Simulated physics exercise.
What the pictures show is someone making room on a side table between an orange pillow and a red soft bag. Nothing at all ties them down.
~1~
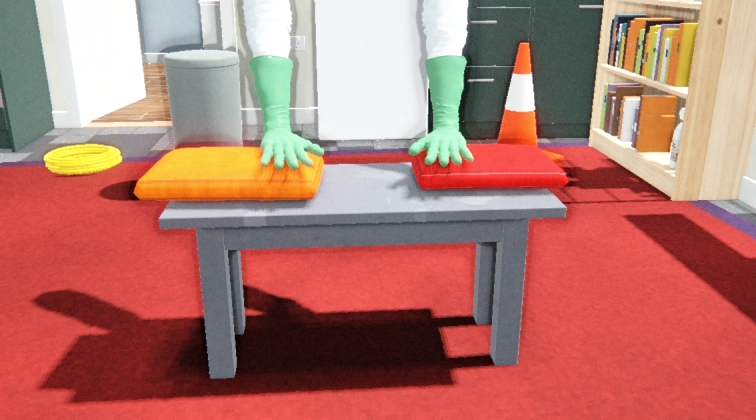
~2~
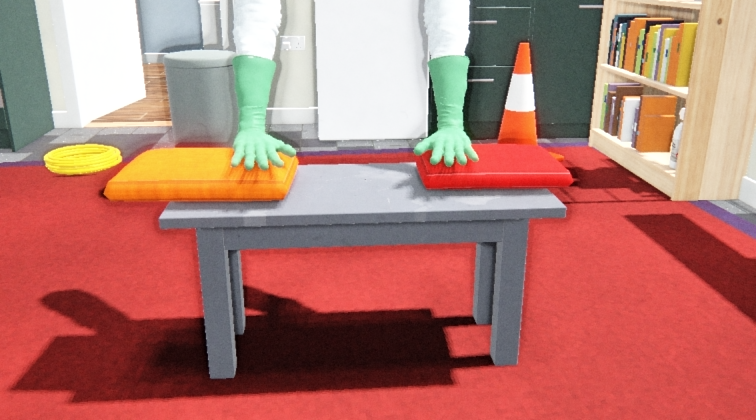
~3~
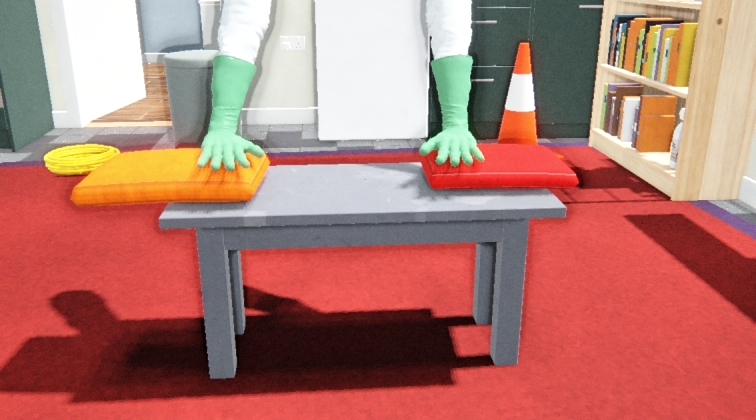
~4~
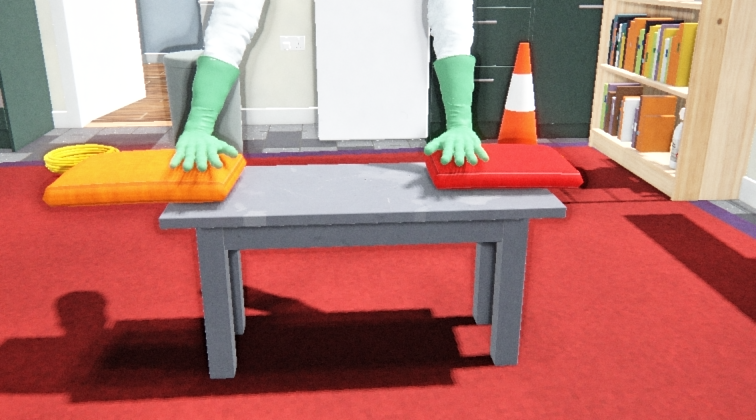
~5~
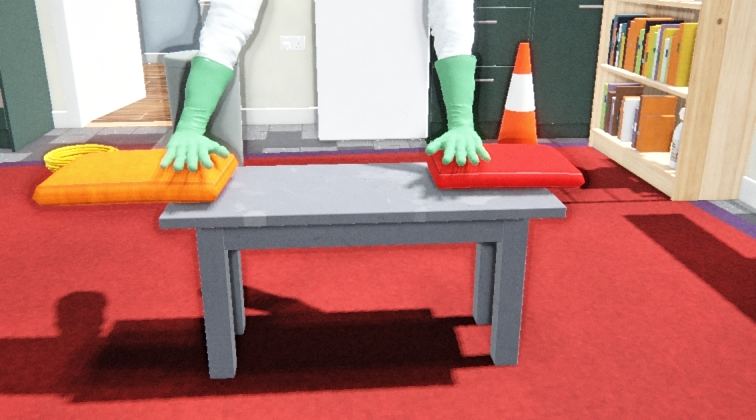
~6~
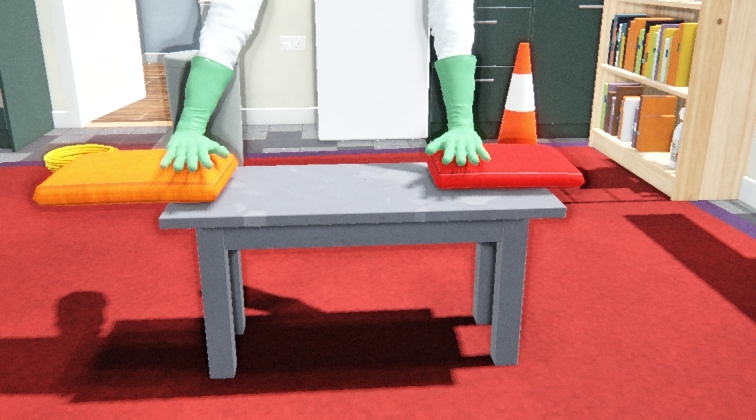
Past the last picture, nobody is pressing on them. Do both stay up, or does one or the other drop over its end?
For each: Orange pillow - drops over; red soft bag - stays up.
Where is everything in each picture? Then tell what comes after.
The first picture shows pillow tip (148, 183); soft bag tip (556, 174).
The second picture shows pillow tip (119, 184); soft bag tip (561, 174).
The third picture shows pillow tip (87, 189); soft bag tip (566, 175).
The fourth picture shows pillow tip (61, 190); soft bag tip (571, 175).
The fifth picture shows pillow tip (51, 189); soft bag tip (572, 174).
The sixth picture shows pillow tip (51, 189), well over half past the edge; soft bag tip (572, 174), a small part past the edge.
Then, 0.36 s later than the last view, pillow falling near (139, 259); soft bag at rest.
Then, 0.66 s later than the last view, pillow falling near (67, 277); soft bag at rest.
Finally, pillow on the floor near (21, 341); soft bag at rest. The orange pillow tips over and falls and the red soft bag holds its place.
